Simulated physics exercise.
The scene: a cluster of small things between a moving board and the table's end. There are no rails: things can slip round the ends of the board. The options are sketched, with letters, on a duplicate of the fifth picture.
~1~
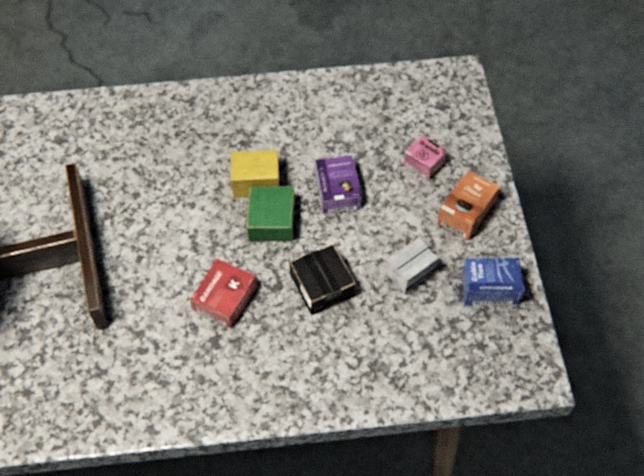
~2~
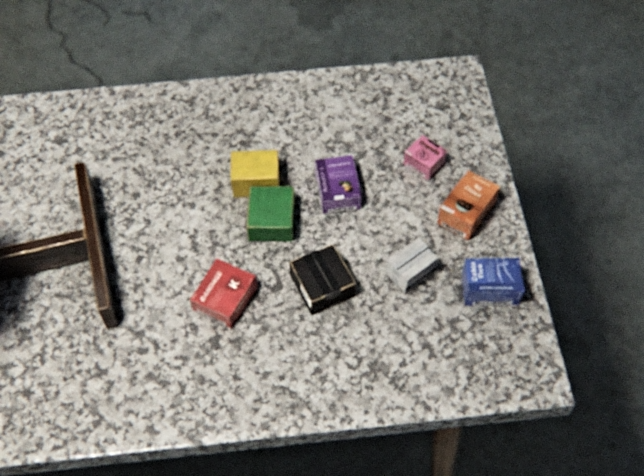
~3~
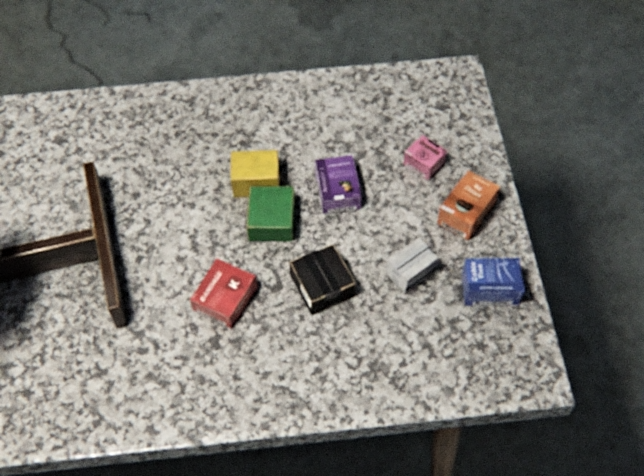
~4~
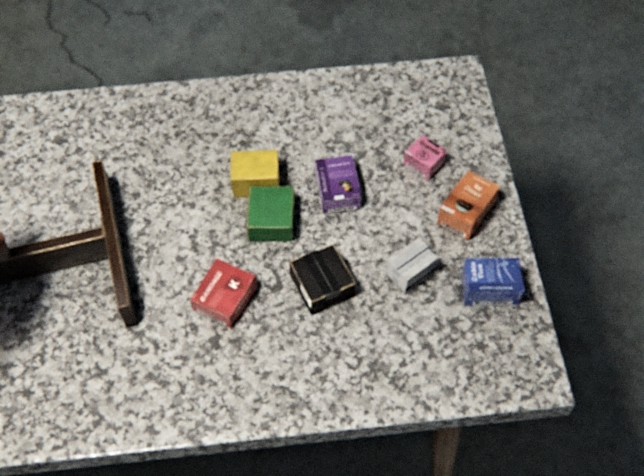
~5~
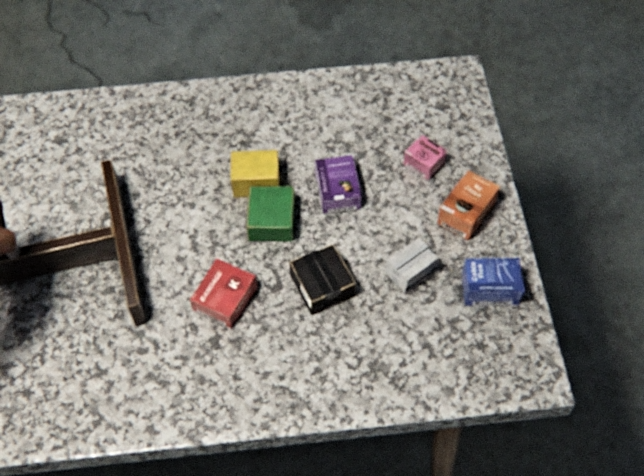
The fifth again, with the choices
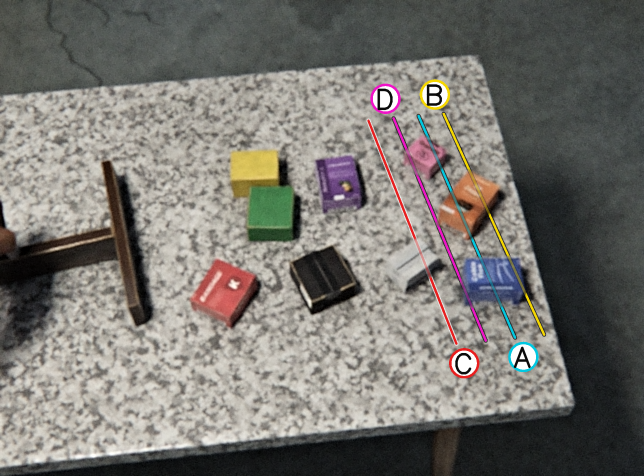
On a speckled stone tabletop, a dark wooden T-shaped board slides slowly to the right from the left edge, a hand coming into view behind it, while a cluster of small coloured boxes and blocks sits still.
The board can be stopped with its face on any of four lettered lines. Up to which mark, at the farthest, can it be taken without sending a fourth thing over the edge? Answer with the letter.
It should halt at D.
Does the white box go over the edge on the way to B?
Yes.
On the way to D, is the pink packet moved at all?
By then, yes.
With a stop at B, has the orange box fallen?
Yes.
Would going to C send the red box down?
No.
On the copy, A at (463, 218); B at (490, 216); C at (409, 223); D at (436, 221).
On D. First, board (233, 218); black box (328, 278); red box (276, 273).
Then, board (348, 208); blue box (514, 289); white box (486, 247).
Finally, board (435, 199); white box over the edge; pink packet over the edge; two fallen.
By contrast, A drops four; B drops five; C is within the limit but short.
